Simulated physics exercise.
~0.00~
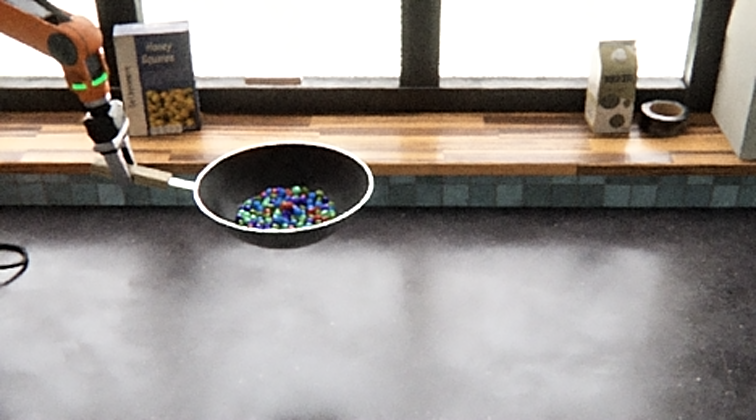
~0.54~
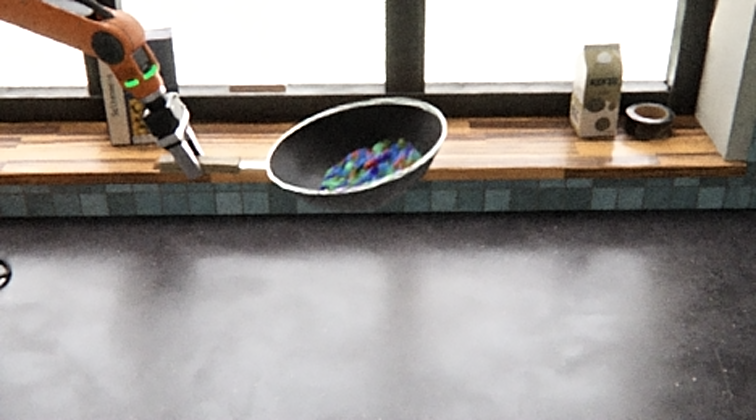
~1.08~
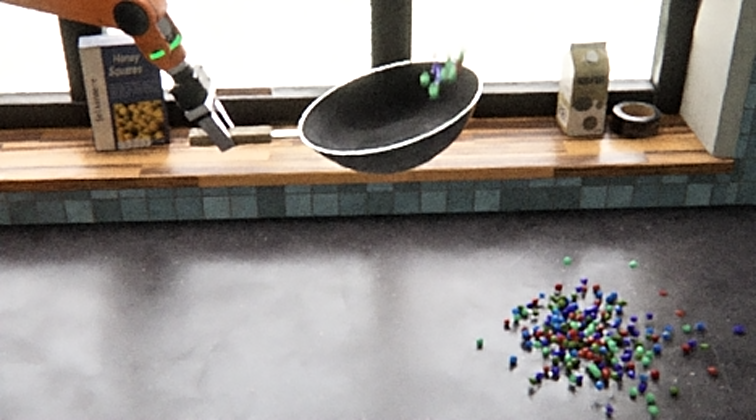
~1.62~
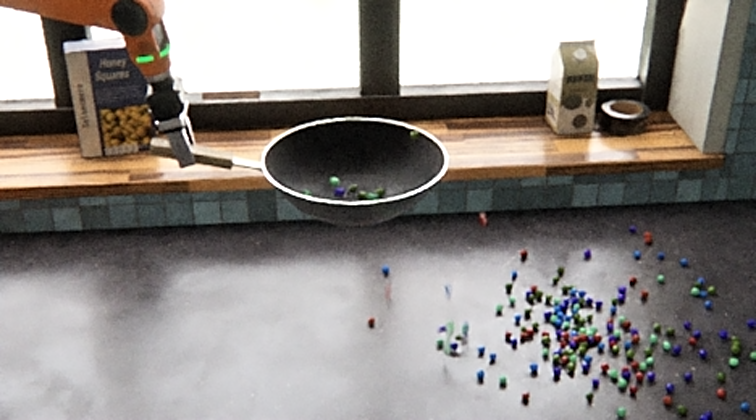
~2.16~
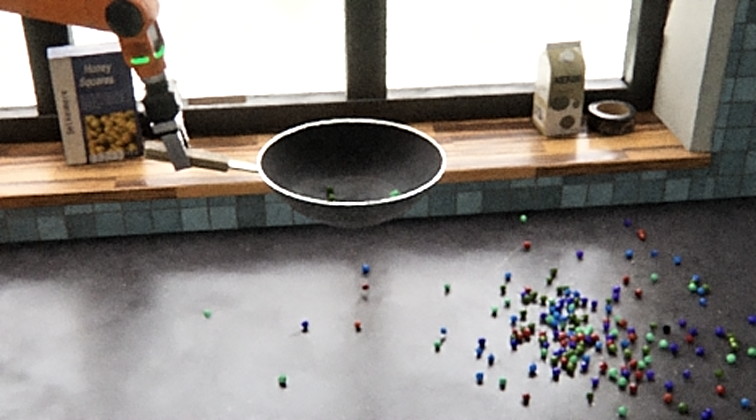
A robot arm jerks a wok rightward, flinging most of its colourful sweets onto the counter.
